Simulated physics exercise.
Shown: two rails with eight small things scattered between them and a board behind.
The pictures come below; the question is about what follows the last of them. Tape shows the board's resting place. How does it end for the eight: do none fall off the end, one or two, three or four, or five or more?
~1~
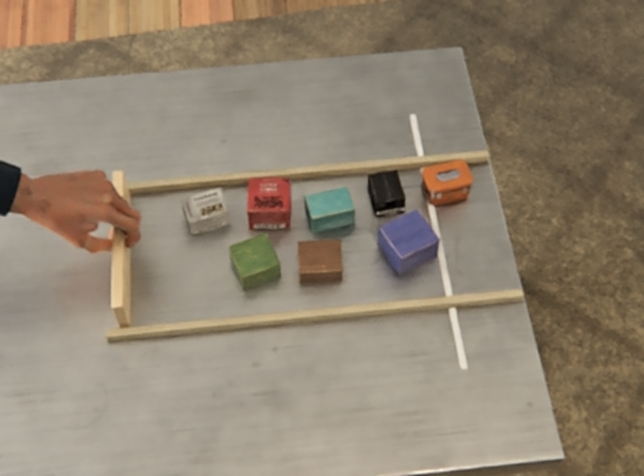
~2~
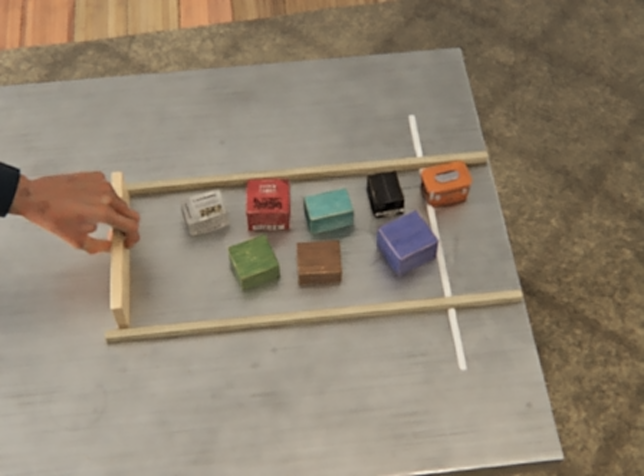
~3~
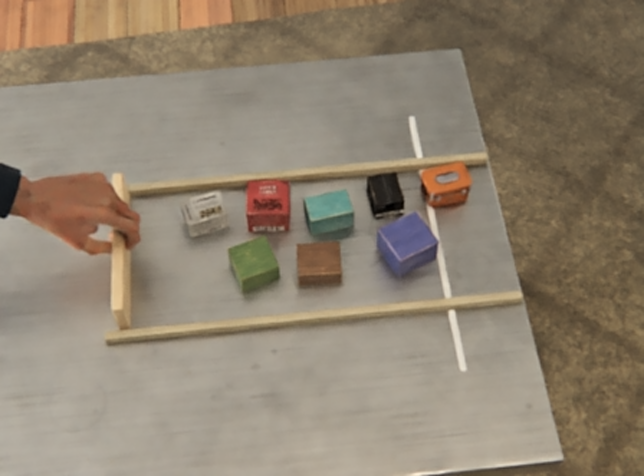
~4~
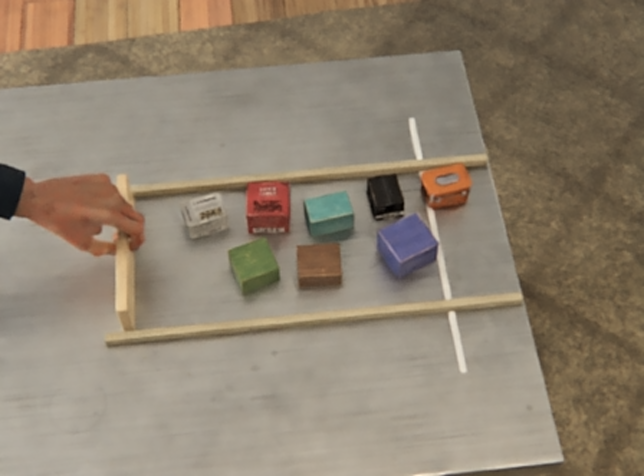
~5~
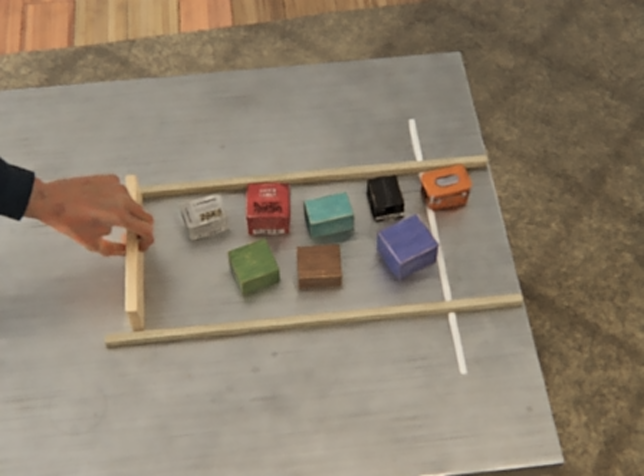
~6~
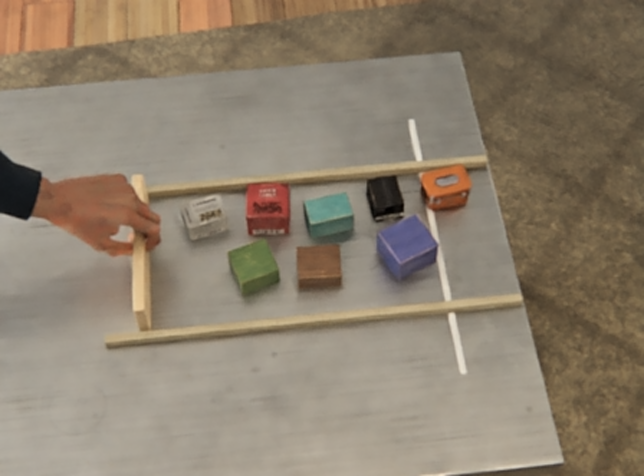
I predict the count lost over the end will be three or four.
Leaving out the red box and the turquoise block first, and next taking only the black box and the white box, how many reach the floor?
The first count is 2 and the second is 2.
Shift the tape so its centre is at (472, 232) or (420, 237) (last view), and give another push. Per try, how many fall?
In order, 6 then 4.
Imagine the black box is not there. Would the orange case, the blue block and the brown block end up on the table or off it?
Orange case gone, blue block gone, brown block safe.
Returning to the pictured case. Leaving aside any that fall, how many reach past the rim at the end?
I make it 2.
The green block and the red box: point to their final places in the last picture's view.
(460, 250) and (491, 189).
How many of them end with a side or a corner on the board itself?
All in all, 2.
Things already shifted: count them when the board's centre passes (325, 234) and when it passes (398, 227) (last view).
I count 8 first and 8 after.
A little later, none off yet; orange case at rest near (445, 188); blue block at rest near (407, 247); black box at rest near (385, 198).
Next, none off yet; orange case tilted well over near (515, 182); blue block shifted about its own width near (457, 241); black box shifted well along near (481, 186).
When it is over, the number that fall off is three or four; down, turquoise block, black box, blue block and orange case.
